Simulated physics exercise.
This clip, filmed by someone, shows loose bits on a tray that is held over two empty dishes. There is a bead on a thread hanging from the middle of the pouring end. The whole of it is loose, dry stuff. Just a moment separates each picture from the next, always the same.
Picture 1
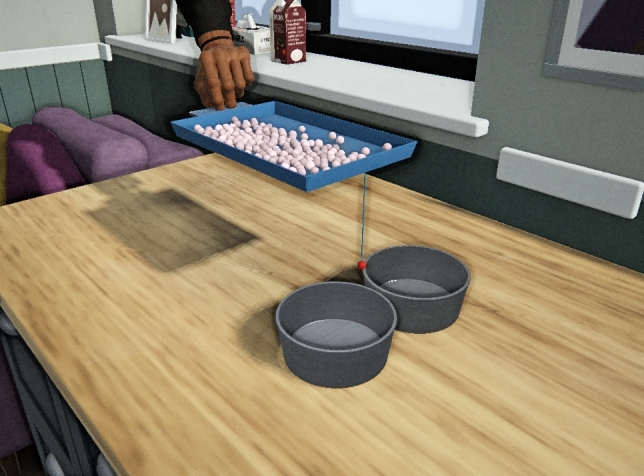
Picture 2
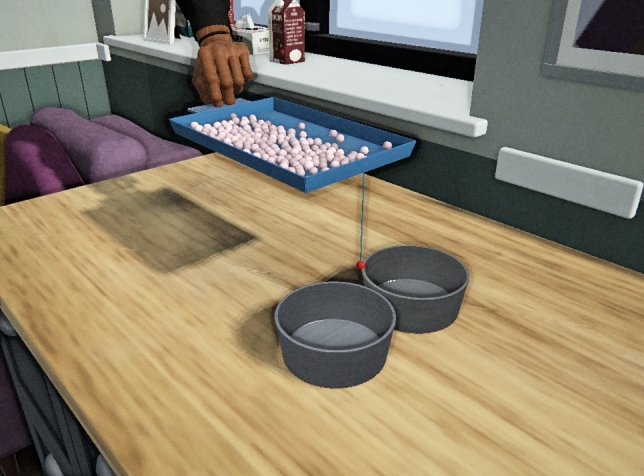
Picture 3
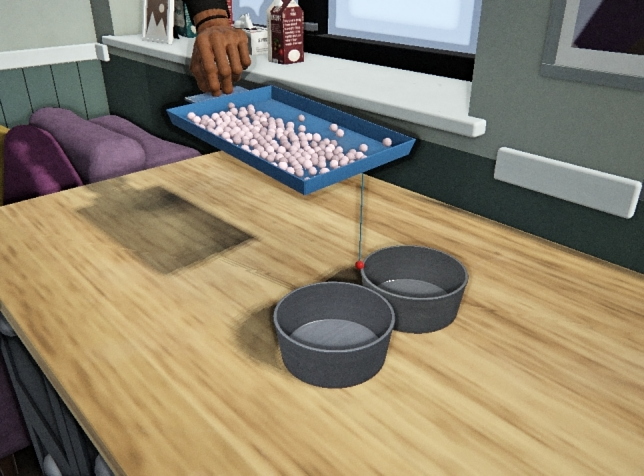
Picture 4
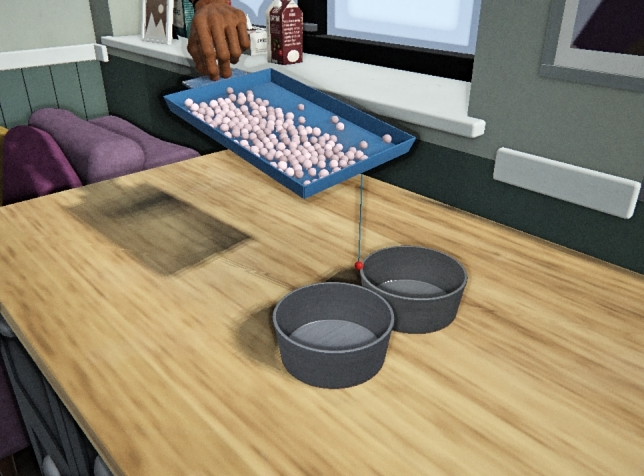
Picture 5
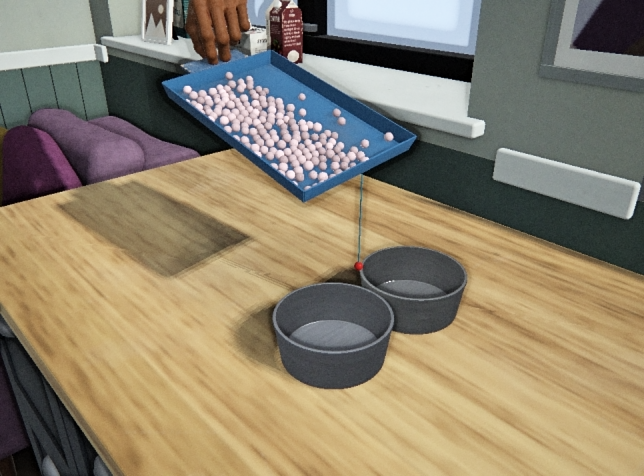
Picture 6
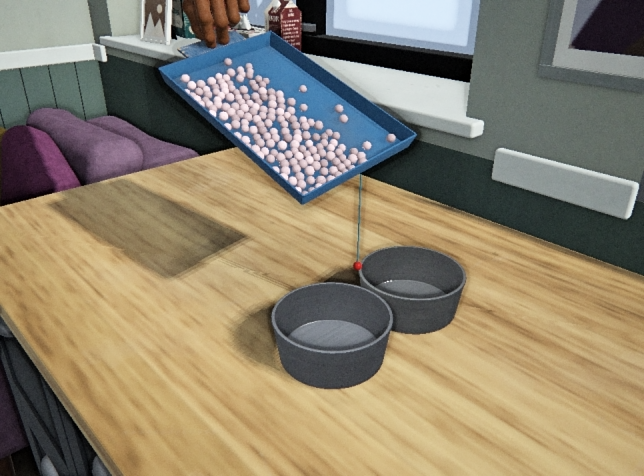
On a wooden table, two grey dishes sitting empty beneath a blue tray of pale pink pearls being steadily tilted by a hand.
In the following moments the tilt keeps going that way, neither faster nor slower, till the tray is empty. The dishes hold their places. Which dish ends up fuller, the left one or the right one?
The left one.
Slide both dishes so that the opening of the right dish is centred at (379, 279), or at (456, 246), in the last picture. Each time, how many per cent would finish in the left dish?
Around 80 % followed by around 10 %.
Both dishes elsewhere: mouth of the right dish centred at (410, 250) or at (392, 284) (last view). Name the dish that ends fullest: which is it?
First try: The leftmost dish; second try: The leftmost dish.
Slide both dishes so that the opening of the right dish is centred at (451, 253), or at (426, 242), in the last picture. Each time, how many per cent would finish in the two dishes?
In order: 20 per cent and 10 per cent.
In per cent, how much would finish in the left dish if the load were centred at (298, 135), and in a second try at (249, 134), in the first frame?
Estimate: 90 % first, 90 % second.
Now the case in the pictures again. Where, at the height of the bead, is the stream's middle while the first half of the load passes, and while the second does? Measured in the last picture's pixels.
About (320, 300) to begin with, then about (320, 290).
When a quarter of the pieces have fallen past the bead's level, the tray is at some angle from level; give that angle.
Roughly 80 degrees at that moment.
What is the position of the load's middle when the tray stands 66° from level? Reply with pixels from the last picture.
Near the pixel (312, 176).
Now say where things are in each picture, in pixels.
Corners of the pouring end at (307, 174) and (411, 141), level; middle of the load at (271, 146), sugar pearls; left dish at (379, 357); right dish at (457, 306); bead on its thread at (362, 265), in the first frame.
Corners of the pouring end at (306, 175) and (410, 141), level; middle of the load at (269, 144), in the second frame.
Corners of the pouring end at (305, 178) and (410, 139), tipped barely, lowest at the left corner; middle of the load at (268, 139), in the third frame.
Corners of the pouring end at (305, 183) and (410, 137), tipped a little, lowest at the left corner; middle of the load at (267, 132), in the fourth frame.
Corners of the pouring end at (305, 188) and (411, 136), tipped clearly, lowest at the left corner; middle of the load at (268, 126), a small part on the move, in the fifth frame.
Corners of the pouring end at (304, 191) and (411, 134), tipped clearly, lowest at the left corner; middle of the load at (268, 123), nearly all on the move; left dish at (375, 358); right dish at (453, 307), in the sixth frame.
Soon after the last picture, tray tipped steeply; most on the tray; a stray few in the left dish; a small part in the air.
A little later, tray tipped past a quarter turn; a small part on the tray; most in the left dish; a stray few outside both; a small part in the air.
Later still, tray tipped past a quarter turn; nearly all in the left dish; a small part outside both.
By the end, tray tipped past a quarter turn; nearly all in the left dish; none in the right dish; a small part outside both.
